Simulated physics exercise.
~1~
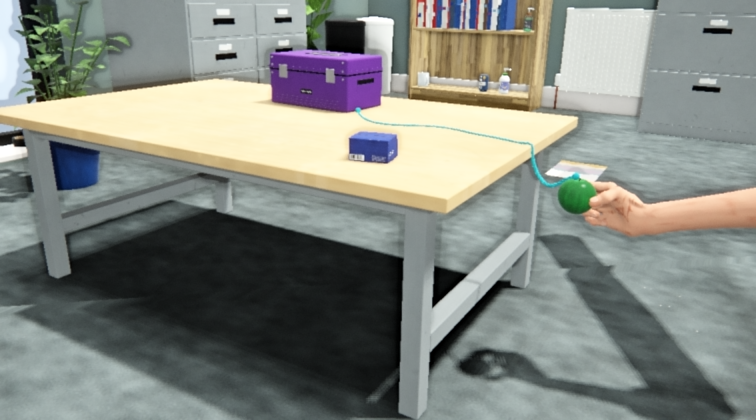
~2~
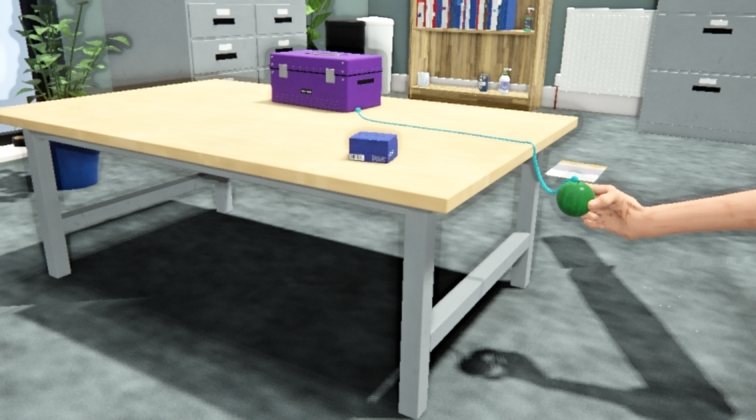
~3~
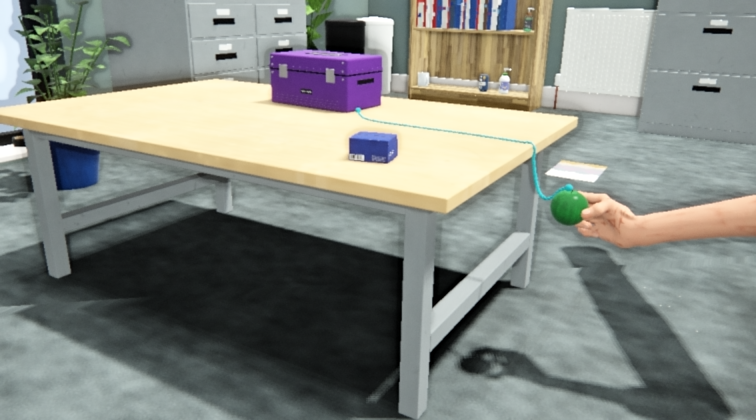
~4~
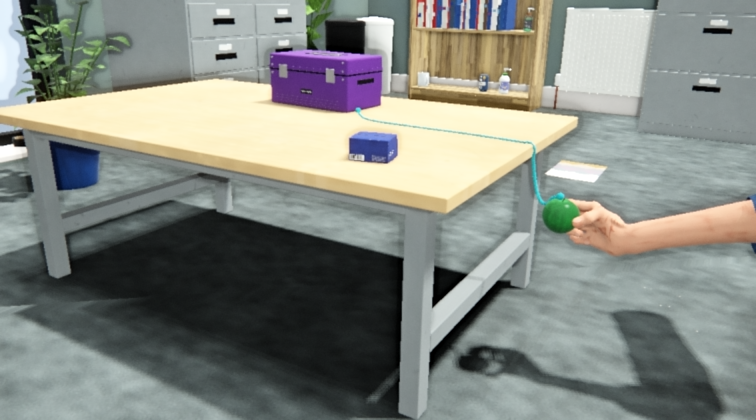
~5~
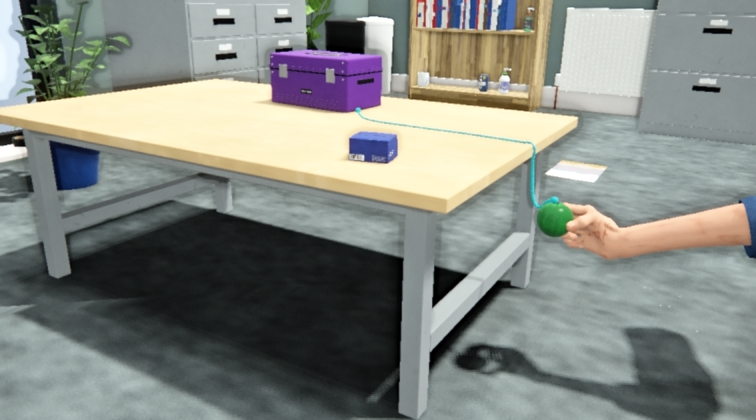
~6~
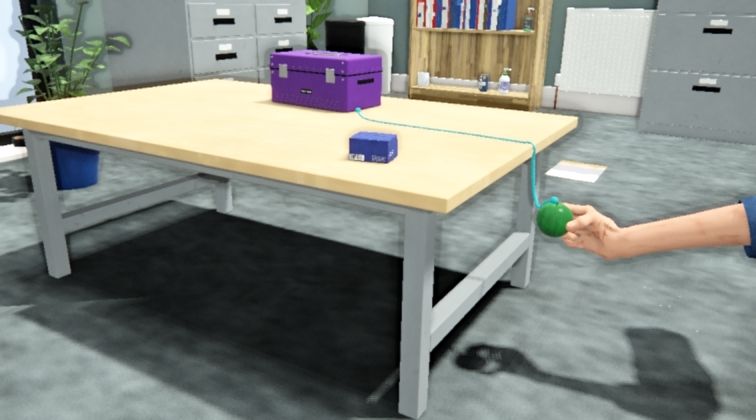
A pale wooden desk with grey legs fills the middle of an office, seen from slightly above by a still camera, with filing cabinets, a plant and a bookcase behind. A purple toolbox sits toward the back, a blue box nearer, and a light-blue string runs from the toolbox over the right edge to a hand-held green ball-shaped object. The hand lowers it slightly leftward, then stays still.
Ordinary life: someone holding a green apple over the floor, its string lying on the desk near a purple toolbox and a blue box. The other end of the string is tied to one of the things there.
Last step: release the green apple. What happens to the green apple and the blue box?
Looks like the green apple will stay off the ground, looks like the blue box will stay there.
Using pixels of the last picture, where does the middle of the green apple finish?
Its centre point is at (525, 242).
Then, 0.60 s past the final frame, apple in the air near (509, 227); toolbox still; box still.
Then, 1.36 s past the final frame, apple in the air near (515, 243); toolbox still; box still.
When it is over, apple in the air near (525, 241); toolbox still; box still. The green apple ends up dangling and the blue box keeps its place.
